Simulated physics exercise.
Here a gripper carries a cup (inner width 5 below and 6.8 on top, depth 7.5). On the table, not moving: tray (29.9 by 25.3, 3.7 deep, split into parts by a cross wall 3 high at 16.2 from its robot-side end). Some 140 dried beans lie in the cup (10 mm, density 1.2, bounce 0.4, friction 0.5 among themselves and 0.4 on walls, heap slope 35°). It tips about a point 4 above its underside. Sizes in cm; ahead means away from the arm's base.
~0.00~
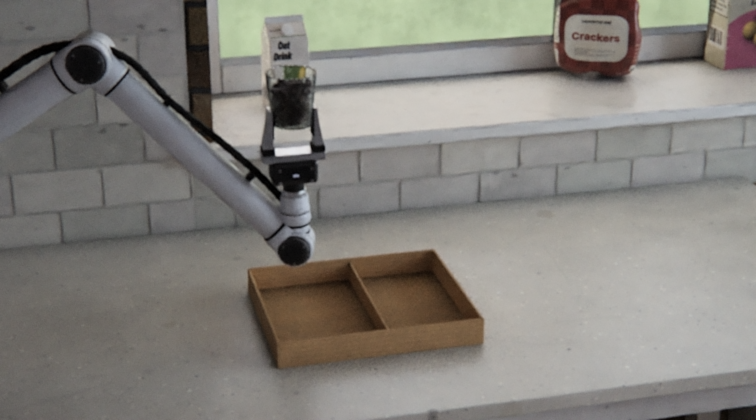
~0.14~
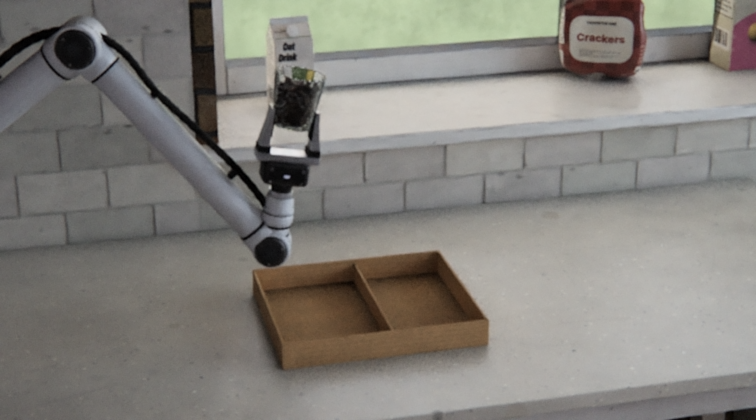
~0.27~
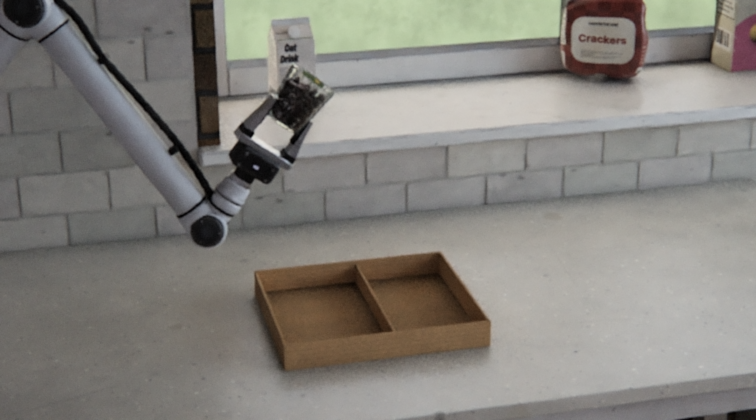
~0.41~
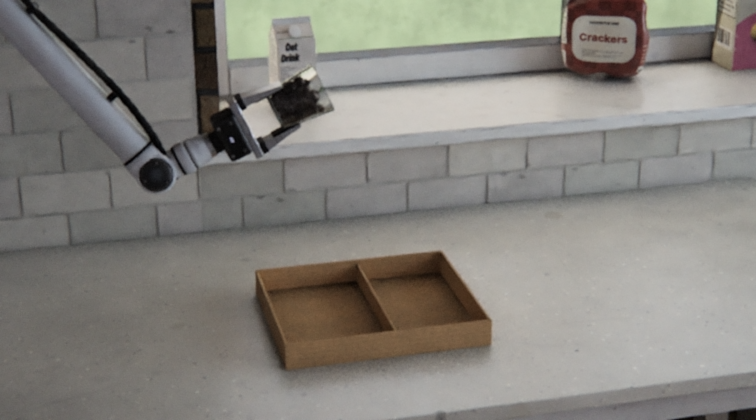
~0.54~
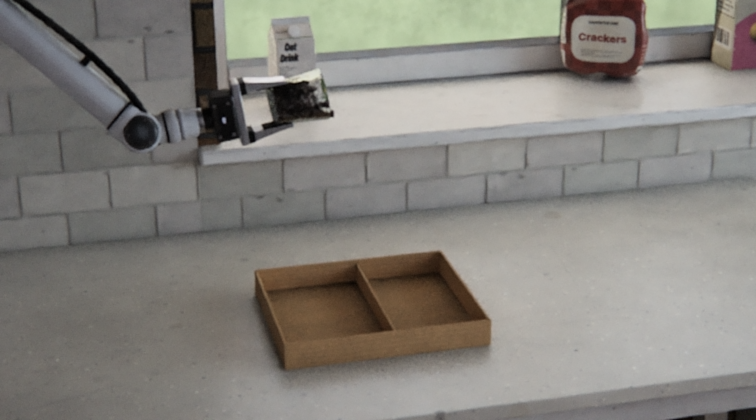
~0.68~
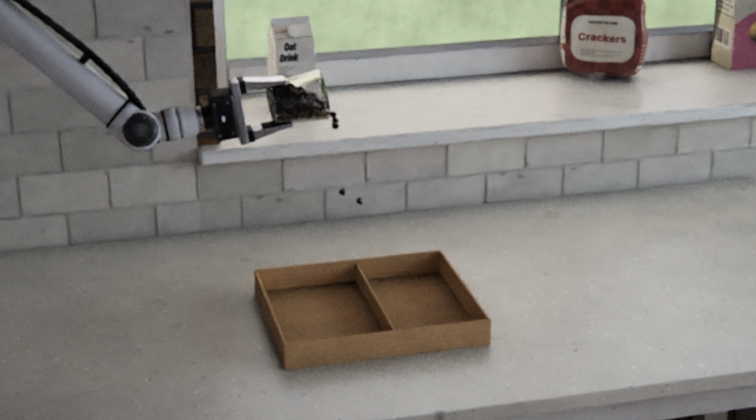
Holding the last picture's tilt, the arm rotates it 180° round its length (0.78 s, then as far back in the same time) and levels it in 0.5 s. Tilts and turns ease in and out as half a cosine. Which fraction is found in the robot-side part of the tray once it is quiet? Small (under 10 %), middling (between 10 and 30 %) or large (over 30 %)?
Answer: Large; over 30 % of the dried beans finish in the robot-side part of the tray.
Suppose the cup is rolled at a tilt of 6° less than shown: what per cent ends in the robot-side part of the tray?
Some 20 per cent.
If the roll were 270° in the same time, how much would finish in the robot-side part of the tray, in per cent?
It would be near 45 per cent.
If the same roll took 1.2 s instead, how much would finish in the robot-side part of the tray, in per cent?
In that case some 45 per cent.
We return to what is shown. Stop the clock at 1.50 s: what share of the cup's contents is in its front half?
Roughly 35 per cent.
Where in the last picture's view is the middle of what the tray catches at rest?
At about (352, 313).
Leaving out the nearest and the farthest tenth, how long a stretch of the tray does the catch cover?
About 14 cm.
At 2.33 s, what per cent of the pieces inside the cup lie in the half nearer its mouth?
About 40 per cent.
By 1.50 s, tipped 83°, highest piece 37 above the table; 98 in the cup, 28 in the robot-side part, 7 in the far-side part, 10 in flight or on a rim.
By 2.33 s, tipped 77°, highest piece 36 above the table; 79 in the cup, 51 in the robot-side part, 9 in the far-side part, 4 in flight or on a rim.
By 2.94 s, upright, highest piece 38 above the table; 77 in the cup, 57 in the robot-side part, 9 in the far-side part.
By 3.64 s, upright, highest piece 38 above the table; 77 in the cup, 57 in the robot-side part, 9 in the far-side part.
Final count, 77 in the cup, 57 in the robot-side part, 9 in the far-side part. That is 40 % in the robot-side part of the tray.
